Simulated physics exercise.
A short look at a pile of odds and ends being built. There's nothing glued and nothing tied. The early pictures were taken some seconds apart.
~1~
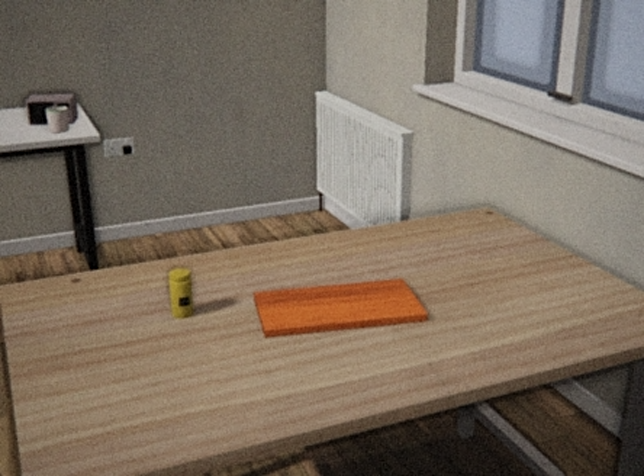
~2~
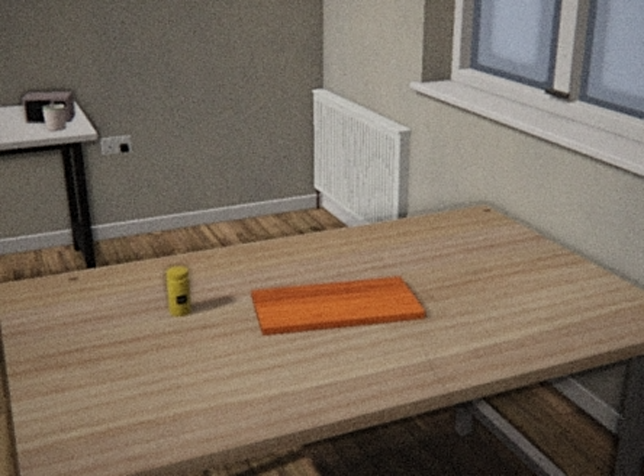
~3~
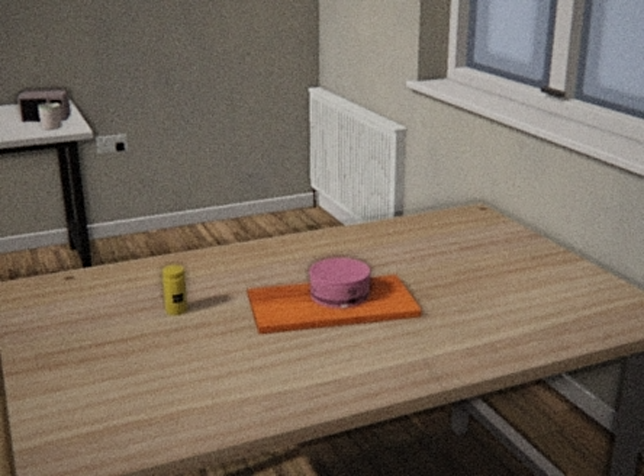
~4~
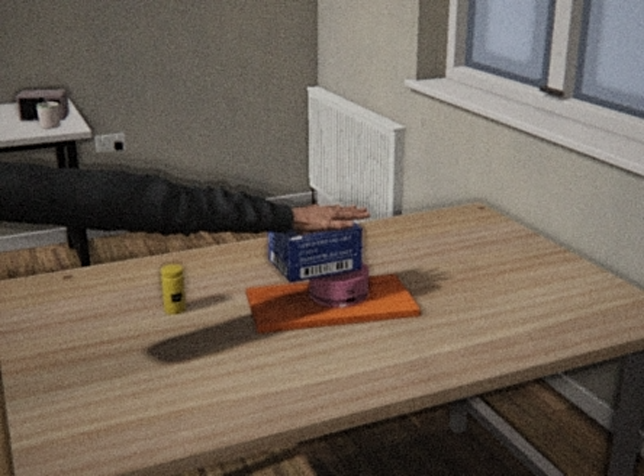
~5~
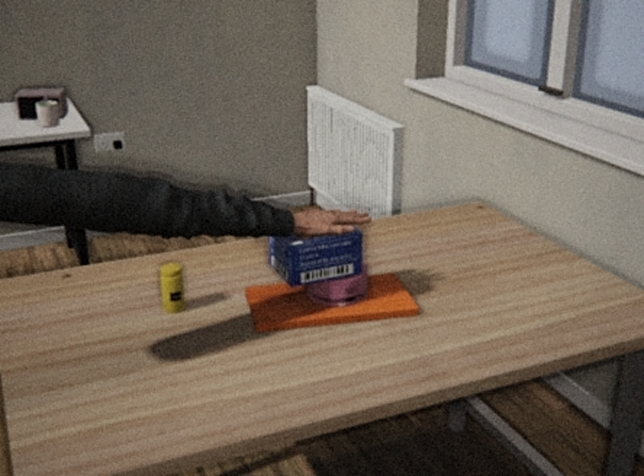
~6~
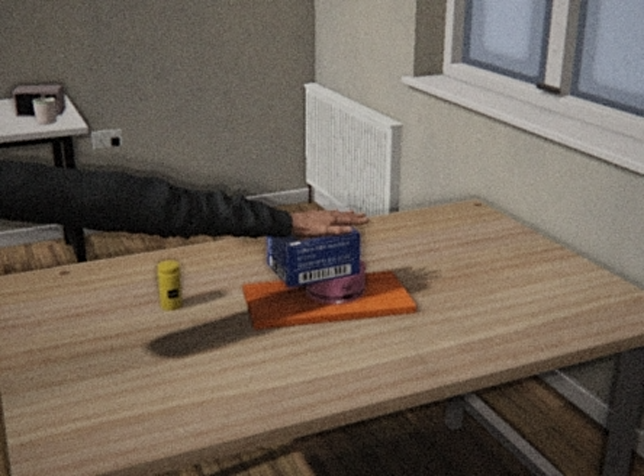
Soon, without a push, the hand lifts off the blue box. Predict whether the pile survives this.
My prediction: Steady.
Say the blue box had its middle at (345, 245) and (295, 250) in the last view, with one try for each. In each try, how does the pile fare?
Lab note - try 1: No collapse; try 2: Collapse.
Then, 0.20 s on from there, no change.
Then, 0.60 s on from there, blue box resting near (313, 250).
In the end, all 4 unmoved. At the end, from the last picture's camera, blue box near (313, 250). The pile stays up.
